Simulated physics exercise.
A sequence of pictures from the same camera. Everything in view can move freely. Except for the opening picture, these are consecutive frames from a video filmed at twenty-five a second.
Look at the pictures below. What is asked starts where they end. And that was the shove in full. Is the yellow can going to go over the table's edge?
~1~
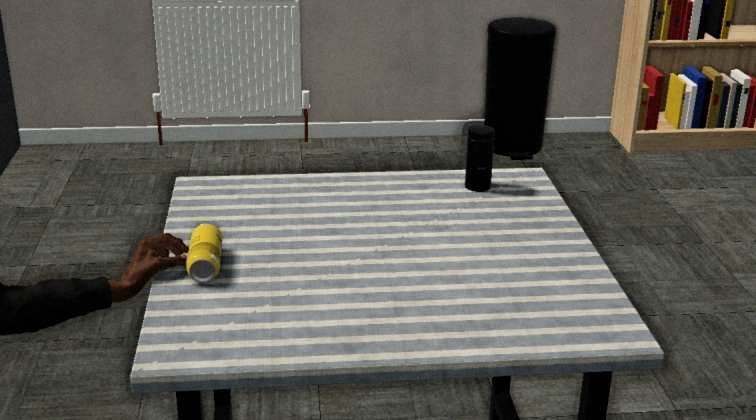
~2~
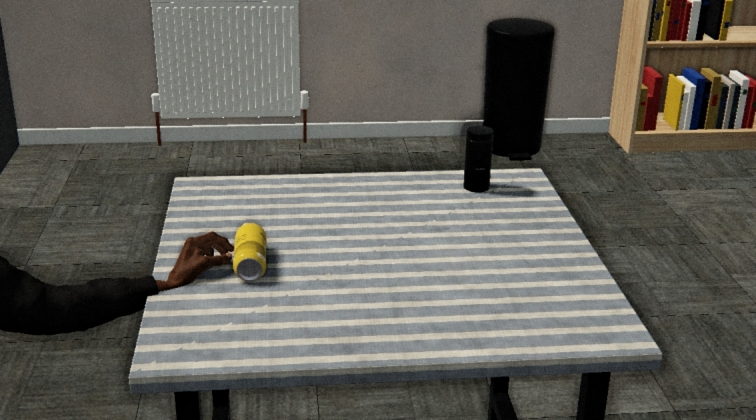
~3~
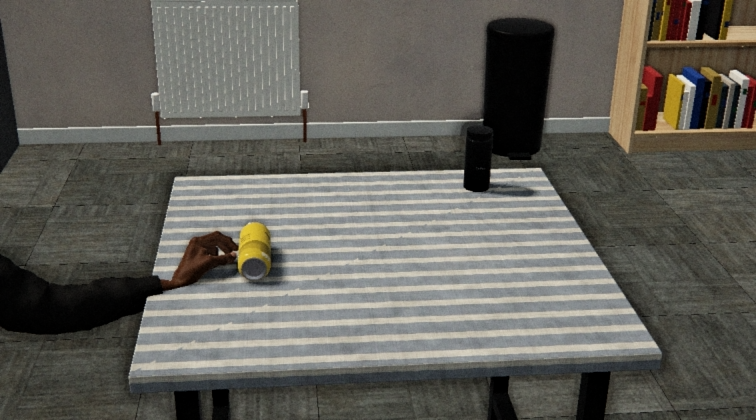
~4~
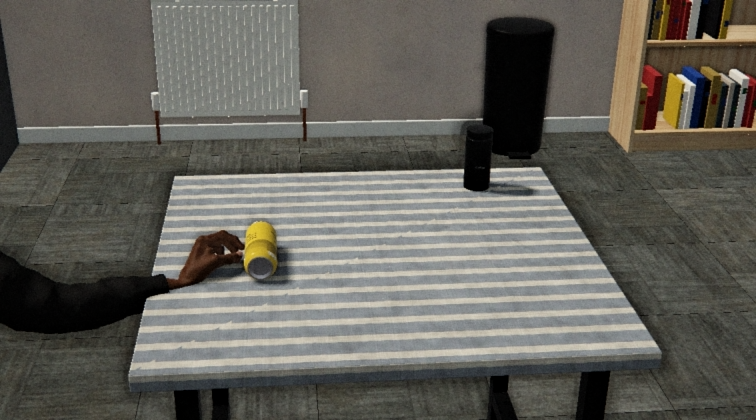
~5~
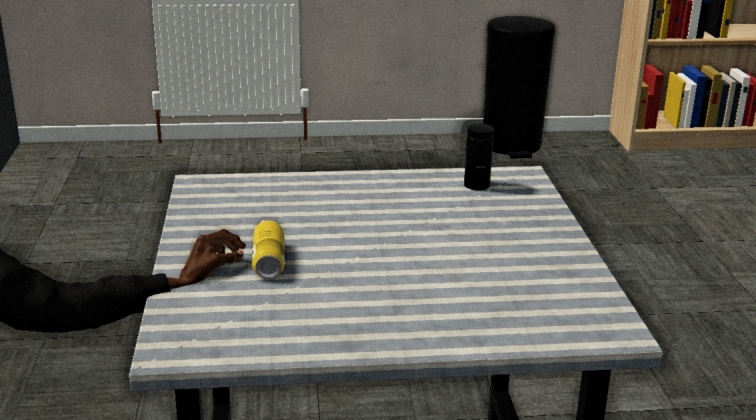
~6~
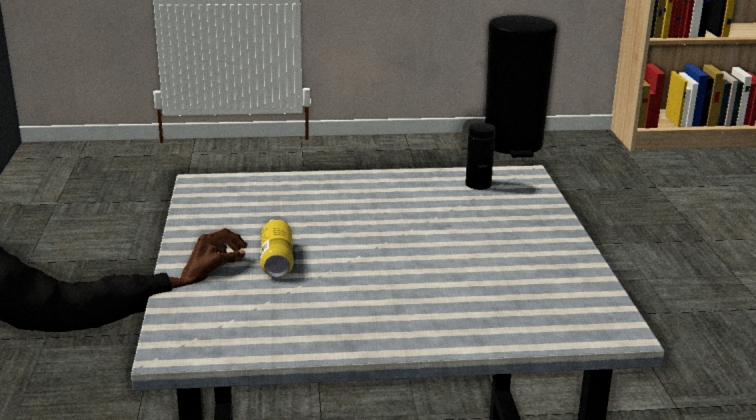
No, it stays on the table.
Then, 0.30 s on from there, yellow can shifted well along near (317, 246).
Then, 2.20 s on from there, yellow can shifted well along near (342, 245).
Then, 5.00 s on from there, yellow can resting near (342, 245).
In the end, moved from the start, yellow can. At the end, from the last picture's camera, yellow can near (342, 245).
